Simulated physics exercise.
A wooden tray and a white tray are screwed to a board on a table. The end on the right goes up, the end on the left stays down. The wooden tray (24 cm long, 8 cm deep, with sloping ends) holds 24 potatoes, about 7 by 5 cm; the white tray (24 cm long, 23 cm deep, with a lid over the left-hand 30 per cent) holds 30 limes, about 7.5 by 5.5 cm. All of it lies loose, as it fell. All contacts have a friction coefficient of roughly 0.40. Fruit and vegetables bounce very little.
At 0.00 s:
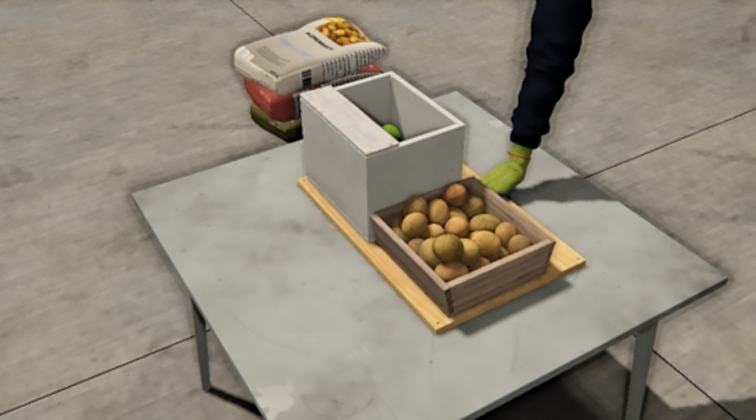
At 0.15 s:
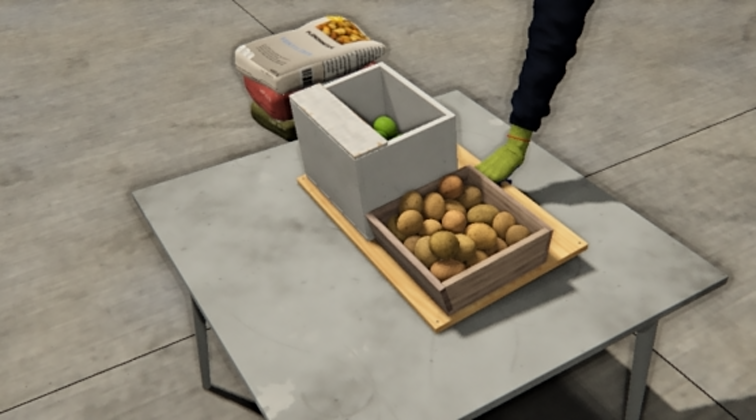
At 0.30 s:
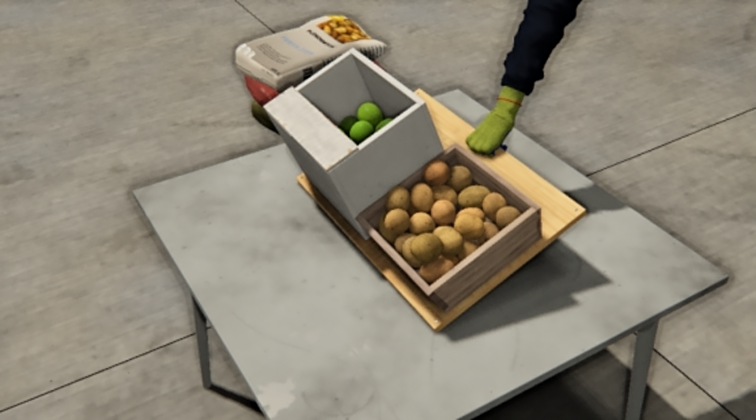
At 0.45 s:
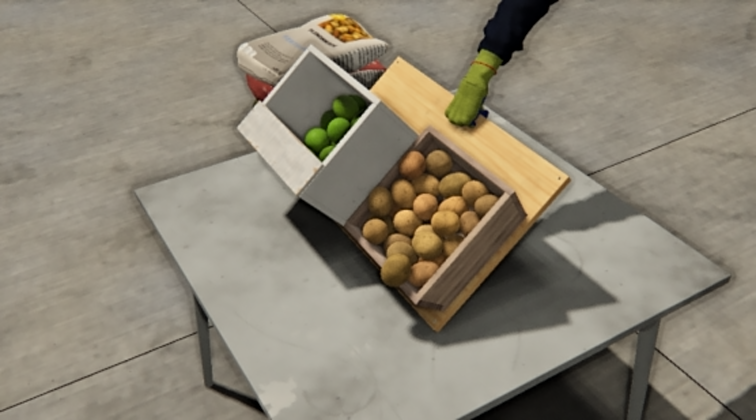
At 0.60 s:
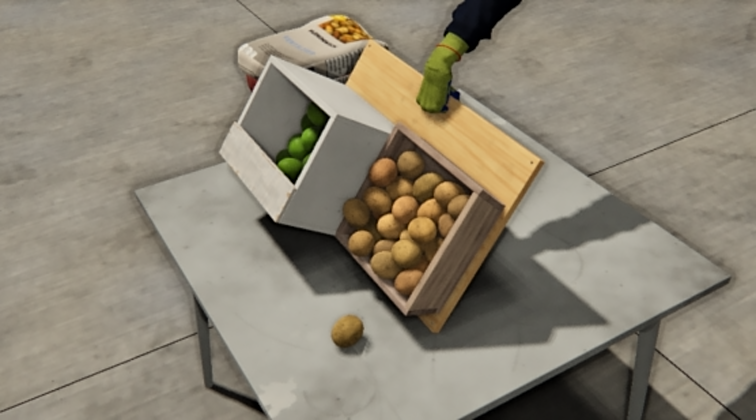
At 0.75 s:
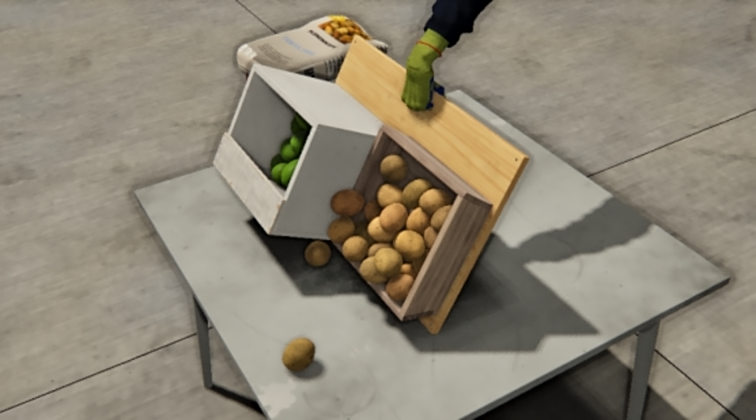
A gray table stands on a pale concrete floor, seen from above by a still camera. On it, a brown wooden tray of potatoes and a partly covered white tray of green limes sit on a light wooden board, with stacked bags behind. A green-gloved hand raises the board's right end steeply, the limes and potatoes shift leftward, and two potatoes drop onto the table.
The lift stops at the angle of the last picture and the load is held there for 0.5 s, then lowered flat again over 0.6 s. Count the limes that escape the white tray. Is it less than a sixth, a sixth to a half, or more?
Under a sixth of the limes leave the white tray.
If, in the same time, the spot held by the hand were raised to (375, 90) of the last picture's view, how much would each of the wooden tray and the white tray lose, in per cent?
In that case wooden tray 70, white tray 0 per cent.
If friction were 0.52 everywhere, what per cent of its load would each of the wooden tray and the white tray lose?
In that case wooden tray 30, white tray 0 per cent.
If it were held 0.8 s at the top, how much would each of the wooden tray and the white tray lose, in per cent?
In that case wooden tray 20, white tray 0 per cent.
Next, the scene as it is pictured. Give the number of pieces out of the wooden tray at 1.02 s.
Out by then, roughly: Wooden tray 5.
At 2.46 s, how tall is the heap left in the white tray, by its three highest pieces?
Roughly 17 cm high.
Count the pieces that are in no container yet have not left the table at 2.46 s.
About 3.
After 1.02 s, tilt 62°; wooden tray 19 in, 5 out and white tray 30 in, 0 out.
After 1.36 s, tilt 57°; wooden tray 19 in, 5 out and white tray 30 in, 0 out.
After 1.84 s, tilt 0°; wooden tray 18 in, 6 out and white tray 30 in, 0 out.
When it is over (at 2.46 s), wooden tray 18 in, 6 out and white tray 30 in, 0 out. Asked share, 0 of 30, 0 per cent.
